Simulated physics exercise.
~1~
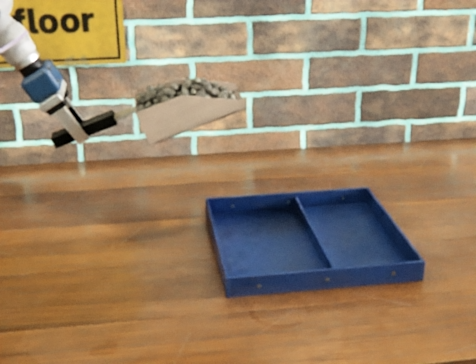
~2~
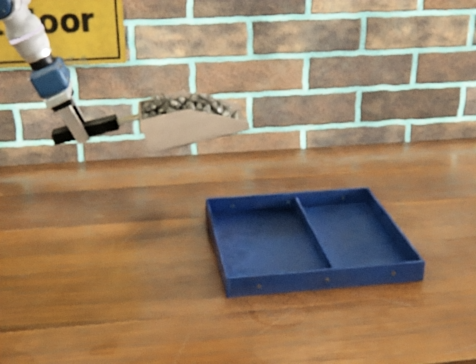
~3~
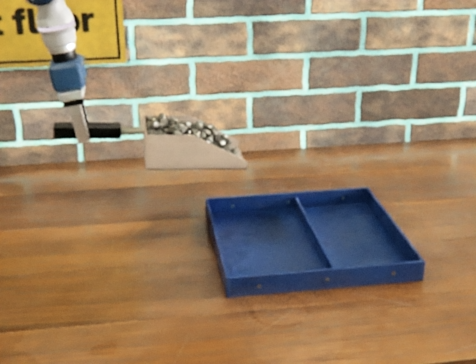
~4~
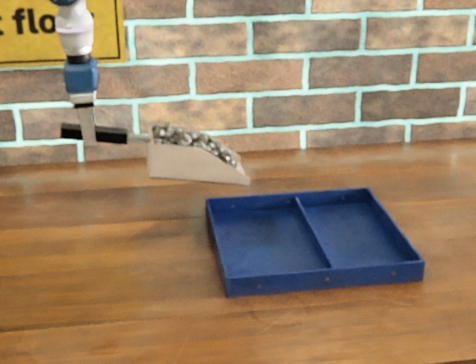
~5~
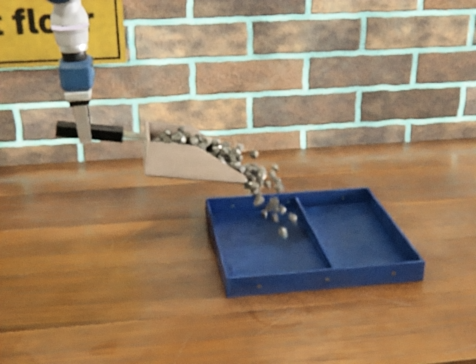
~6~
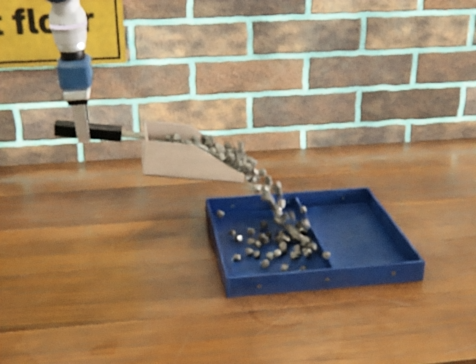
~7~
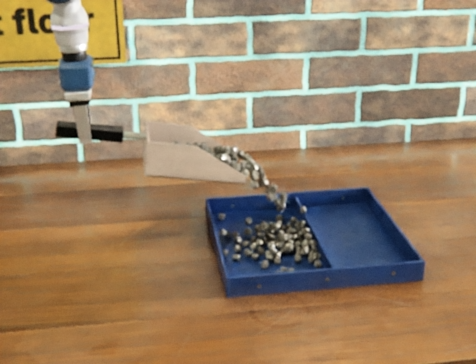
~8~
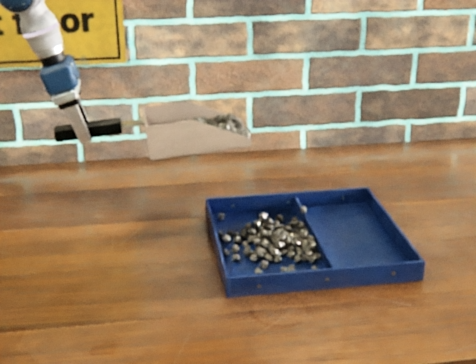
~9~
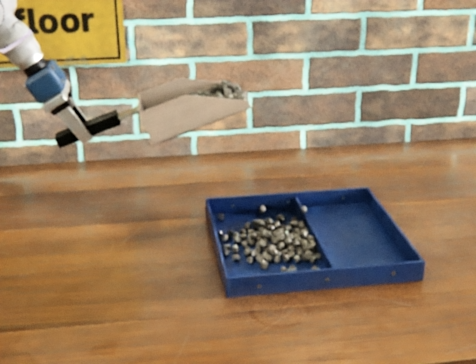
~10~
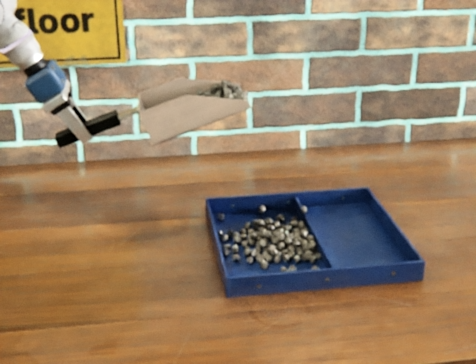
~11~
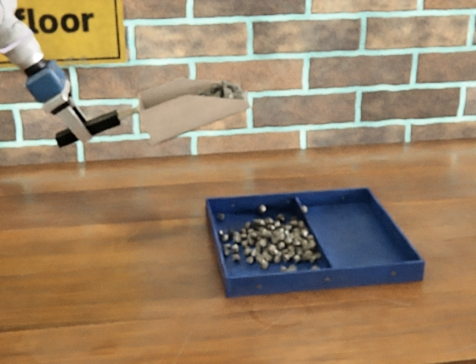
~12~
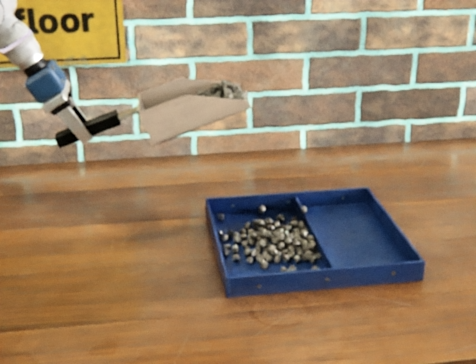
At the start, a robot arm at the upper left holds a pale scoop heaped with small pebbles, beside a blue divided tray on a wooden table before a brick wall. The arm lowers the scoop and tips its open end down toward the tray. Pebbles begin sliding over the front edge, then stream into the left compartment and spread across its floor. The arm then raises the scoop and tilts it back, stopping the flow. It ends still, with a pile in the left compartment, the right one looking empty, and some pebbles still in the scoop.
